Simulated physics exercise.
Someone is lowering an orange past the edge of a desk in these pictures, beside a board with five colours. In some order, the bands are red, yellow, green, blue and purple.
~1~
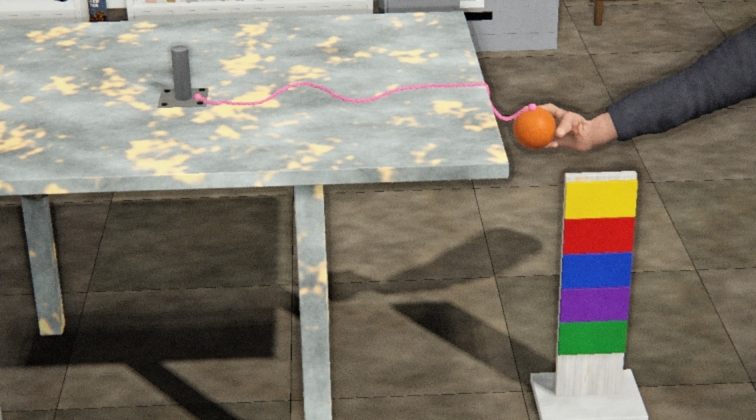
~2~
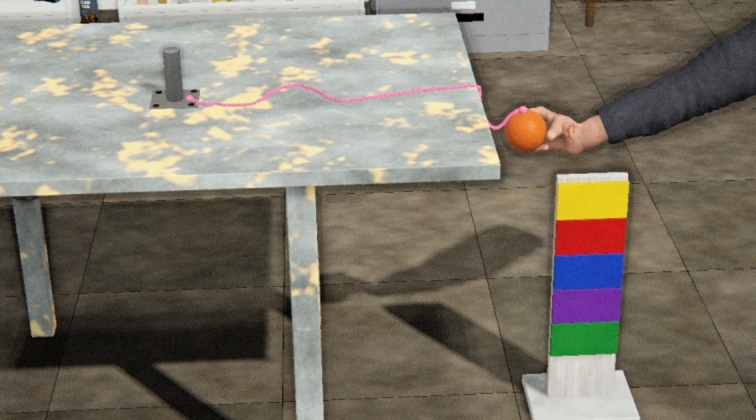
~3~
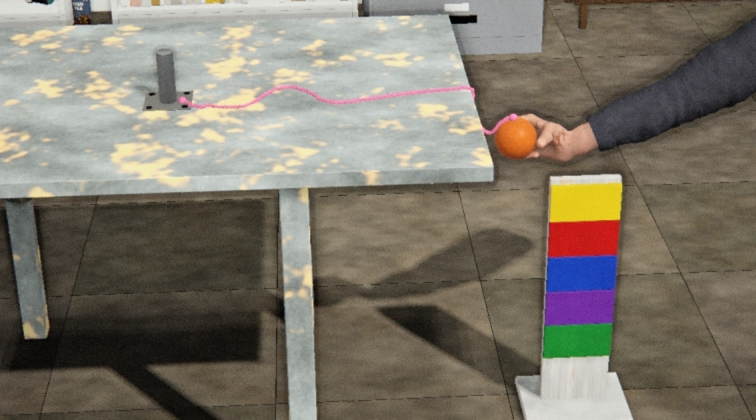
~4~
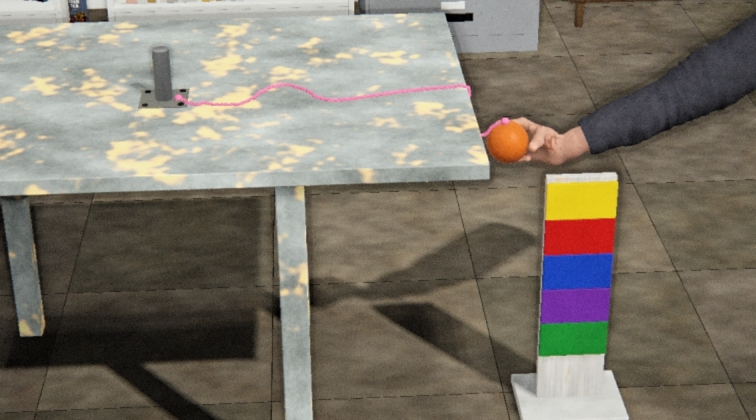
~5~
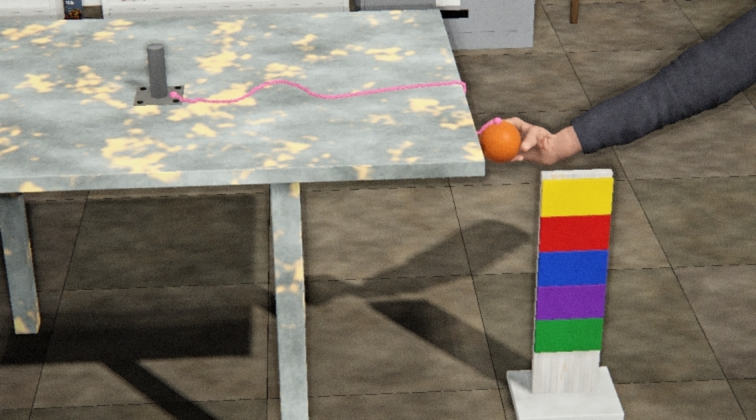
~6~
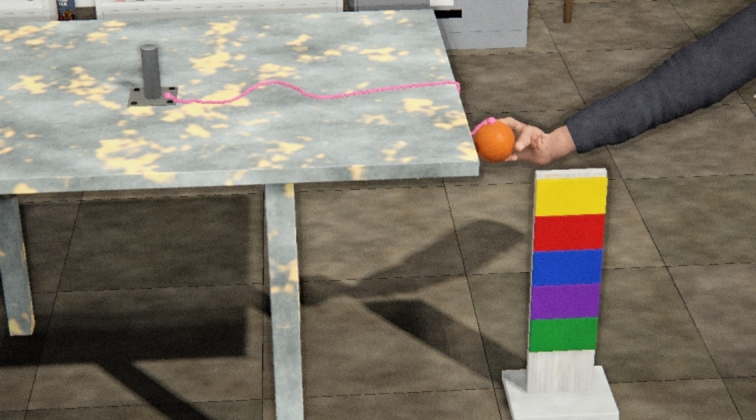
In this clip, a hand holds an orange ball tied to a pink string beside a speckled table, above a board with coloured bands, and moves the ball slightly left and down toward the table's edge as the view shifts slightly.
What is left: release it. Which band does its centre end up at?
Red.
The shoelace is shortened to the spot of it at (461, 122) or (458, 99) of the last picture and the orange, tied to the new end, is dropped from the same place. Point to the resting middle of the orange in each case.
Roughly (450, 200), (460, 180).
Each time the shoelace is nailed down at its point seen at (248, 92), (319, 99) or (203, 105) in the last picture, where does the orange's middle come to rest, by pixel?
Try one gives (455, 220), try two (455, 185), and try three (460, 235).
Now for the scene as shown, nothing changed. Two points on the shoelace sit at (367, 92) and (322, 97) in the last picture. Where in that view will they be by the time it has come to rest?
Result - first point (425, 88), second point (378, 89).
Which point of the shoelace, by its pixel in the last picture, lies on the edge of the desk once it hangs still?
Close to (398, 88).
A little later, orange near (489, 238); level with red.
Next, orange near (434, 230); level with red.
Later still, orange near (466, 240); level with red.
When it is over, orange near (458, 240); level with red. Its middle rests at the red band.
